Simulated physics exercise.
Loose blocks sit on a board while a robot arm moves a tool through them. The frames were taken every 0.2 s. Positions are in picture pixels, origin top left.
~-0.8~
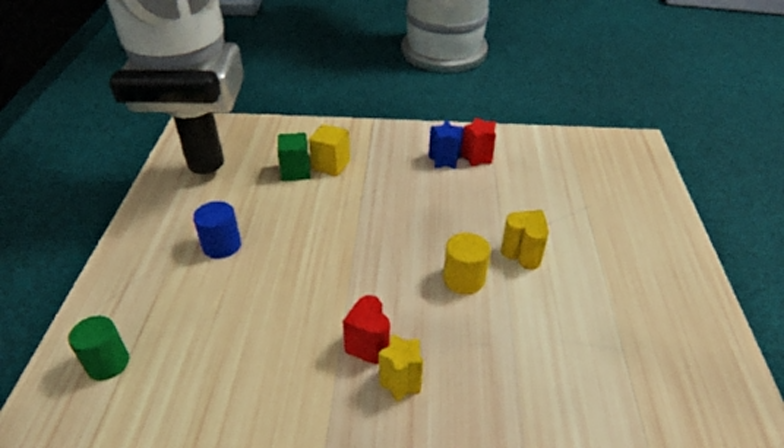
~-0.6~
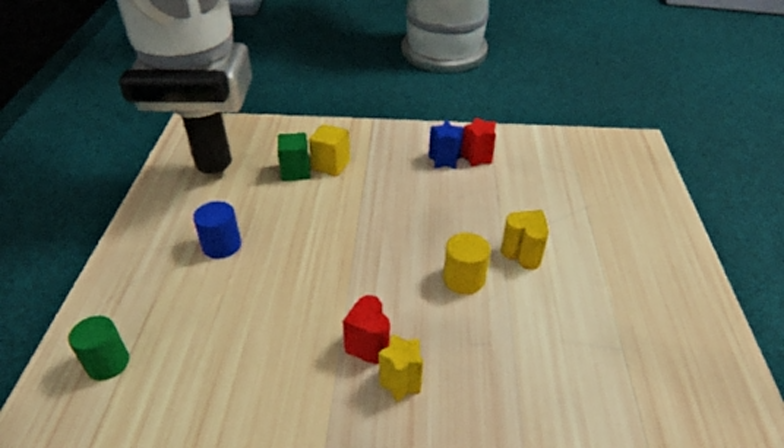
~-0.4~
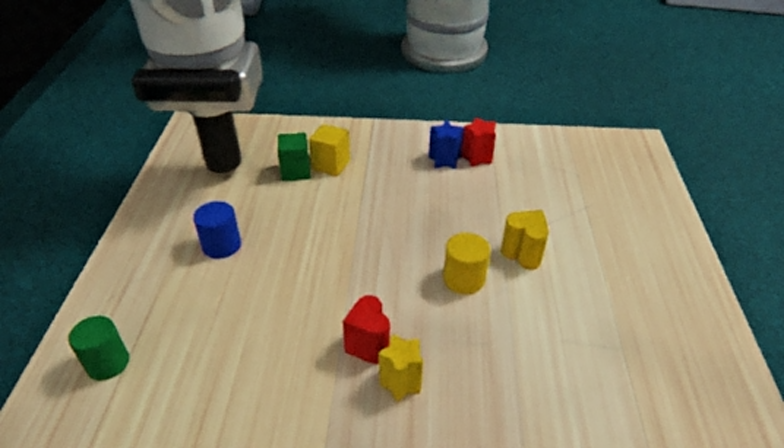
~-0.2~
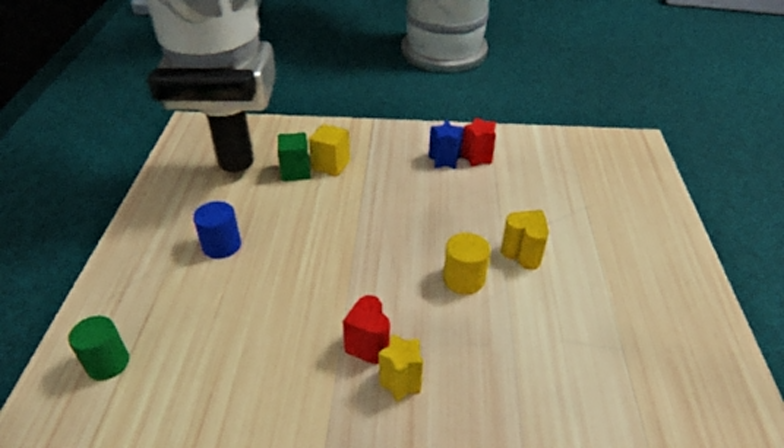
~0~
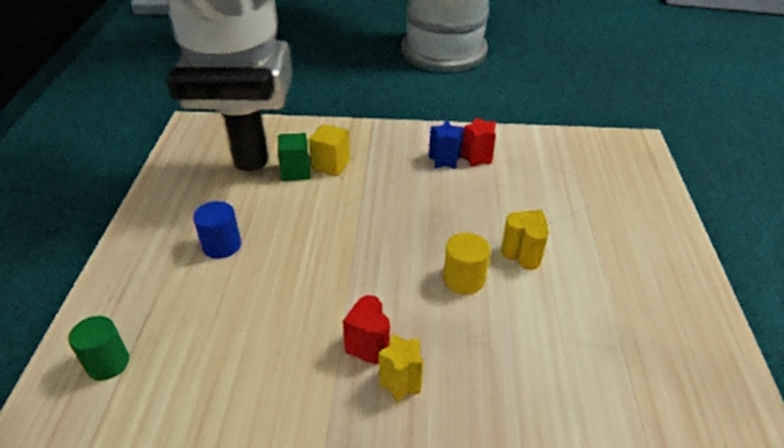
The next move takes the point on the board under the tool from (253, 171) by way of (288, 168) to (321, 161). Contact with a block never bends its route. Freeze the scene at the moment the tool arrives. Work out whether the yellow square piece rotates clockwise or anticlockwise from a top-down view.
It rotates counterclockwise.
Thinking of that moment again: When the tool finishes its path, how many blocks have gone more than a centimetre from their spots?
It should be two.
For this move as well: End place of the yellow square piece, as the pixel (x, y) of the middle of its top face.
My best guess is (359, 134).
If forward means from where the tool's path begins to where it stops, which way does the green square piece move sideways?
It shifts to the right.
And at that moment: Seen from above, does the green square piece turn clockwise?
Yes, that is how it ends up.
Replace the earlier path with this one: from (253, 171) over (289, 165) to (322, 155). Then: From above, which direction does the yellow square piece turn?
It makes a counterclockwise turn.
The first path, step by step. Halfway along, tool at (287, 158); green square piece at (316, 142), turned 30° clockwise; yellow square piece at (350, 133), turned 35° anticlockwise.
At the end, tool at (321, 152); green square piece at (336, 146), turned 55° clockwise; yellow square piece at (359, 134), turned 65° anticlockwise.
